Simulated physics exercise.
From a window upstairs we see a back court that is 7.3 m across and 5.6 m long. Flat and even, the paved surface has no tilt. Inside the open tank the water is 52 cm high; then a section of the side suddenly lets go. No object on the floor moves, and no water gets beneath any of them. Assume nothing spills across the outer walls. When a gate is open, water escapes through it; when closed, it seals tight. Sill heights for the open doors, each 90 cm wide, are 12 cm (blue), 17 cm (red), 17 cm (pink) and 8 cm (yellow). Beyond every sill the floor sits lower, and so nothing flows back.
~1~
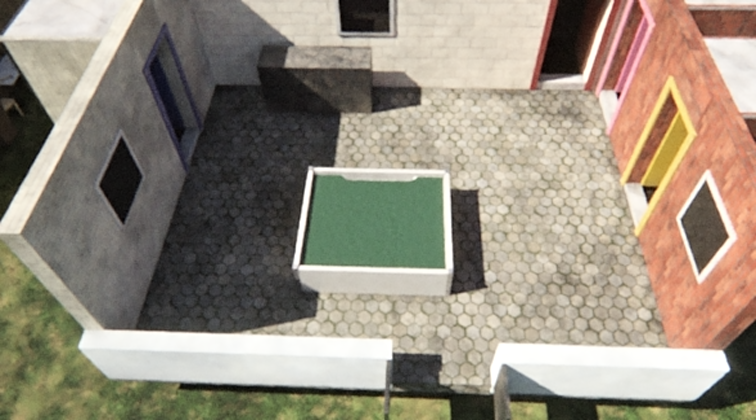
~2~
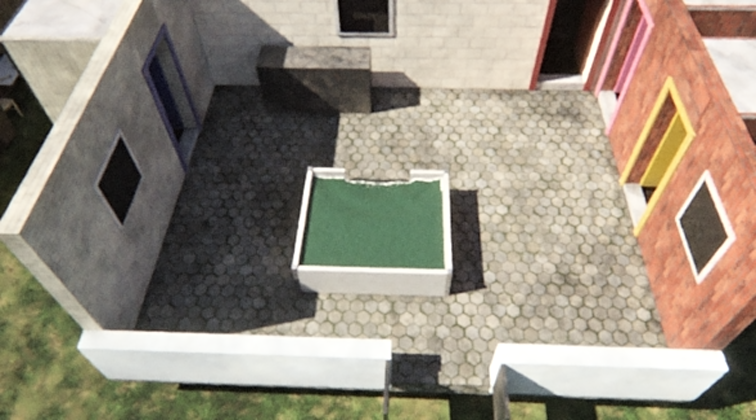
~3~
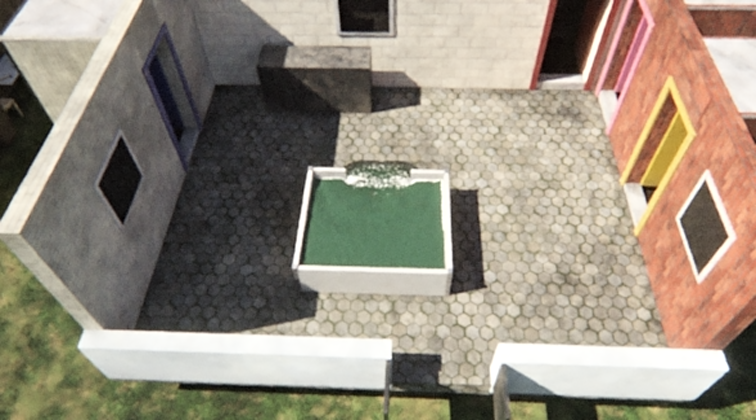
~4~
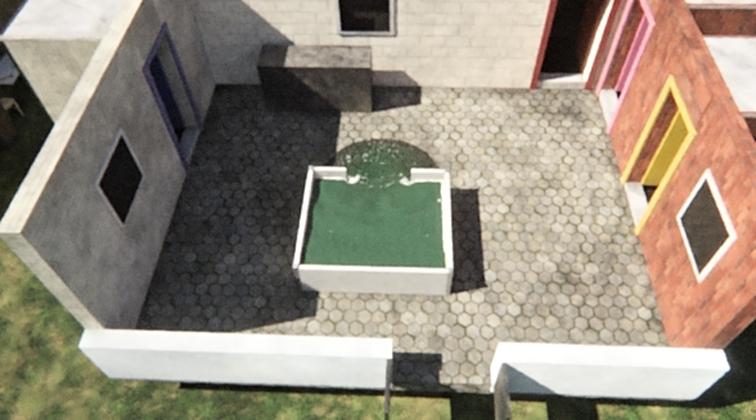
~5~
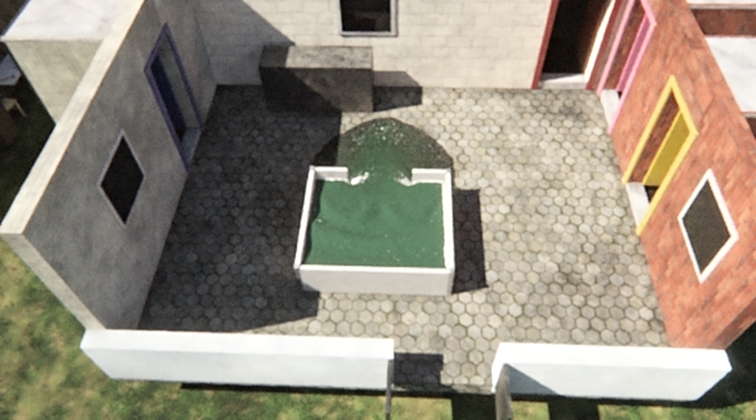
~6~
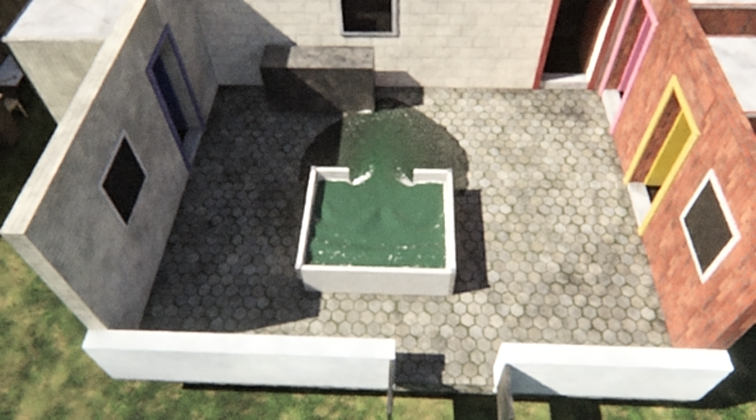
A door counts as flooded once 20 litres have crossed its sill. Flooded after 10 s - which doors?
My prediction: At the blue door the limit will hold; at the red door the limit will hold; at the pink door the limit will hold; at the yellow door the limit will hold.
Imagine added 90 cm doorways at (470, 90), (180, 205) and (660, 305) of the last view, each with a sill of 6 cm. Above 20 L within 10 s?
The first one exceeds it, the second one doesn't reach it, and the third one doesn't reach it.
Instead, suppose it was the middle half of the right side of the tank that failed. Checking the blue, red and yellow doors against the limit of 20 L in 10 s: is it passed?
Against that limit: Blue not over, red under, yellow over.
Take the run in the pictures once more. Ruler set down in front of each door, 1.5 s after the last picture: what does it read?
Depths in cm: Blue 2, red 2, pink 0, yellow 0.
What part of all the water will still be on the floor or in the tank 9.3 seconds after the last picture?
Around 98 per cent of the water.
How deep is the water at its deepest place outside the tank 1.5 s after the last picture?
It tops out at some 28 cm.
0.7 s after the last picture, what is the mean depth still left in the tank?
I'd put the mean depth near 36 centimetres.
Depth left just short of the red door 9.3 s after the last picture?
About 7.0 centimetres.
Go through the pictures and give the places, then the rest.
Still water, 52 cm deep, in the open tank at (376, 220), in the first picture.
The front is at a hidden place, 0.6 m from the gap on the open tank's far side; 0.3 m2 of floor is under water; 52 cm left at the back of the open tank, in the second picture.
The front is at (406, 166), 0.8 m from the gap on the open tank's far side; 0.8 m2 of floor is under water; 52 cm left at the back of the open tank, in the third picture.
Water pours out on the open tank's far side and has run 1.2 m, to (373, 142); typically 7 cm deep outside, 52 cm at the open tank's back, in the fourth picture.
The front is at (392, 121), 1.8 m from the gap on the open tank's far side; 2.7 m2 of floor is under water; 50 cm left at the back of the open tank, in the fifth picture.
Water pours out on the open tank's far side and has run 2.3 m, to (391, 102); typically 4 cm deep outside, 44 cm at the open tank's back, in the sixth picture.
Then, 0.7 s after the last picture water covers 20 % of the floor and is deepest (28 cm) near (380, 187); blue door not reached, red door not reached, pink door not reached, yellow door not reached.
Then, 1.5 s after the last picture water covers 30 % of the floor and is deepest (28 cm) near (404, 87); blue door not reached, red door 2 cm at the sill, 0 L in, pink door not reached, yellow door not reached.
Then, 2.8 s after the last picture water covers 40 % of the floor and is deepest (22 cm) near (595, 89); blue door 12 cm at the sill, 1 L in, red door 6 cm at the sill, 0 L in, pink door 19 cm at the sill, 0 L in, yellow door not reached.
Then, 5.3 s after the last picture water covers 70 % of the floor and is deepest (15 cm) near (597, 96); blue door 9 cm at the sill, 3 L in, red door 11 cm at the sill, 0 L in, pink door 13 cm at the sill, 2 L in, yellow door 6 cm at the sill, 0 L in.
Then, 9.3 s after the last picture water covers 95 % of the floor and is deepest (9 cm) near (398, 303); blue door 5 cm at the sill, 3 L in, red door 7 cm at the sill, 0 L in, pink door 7 cm at the sill, 2 L in, yellow door 4 cm at the sill, 0 L in.
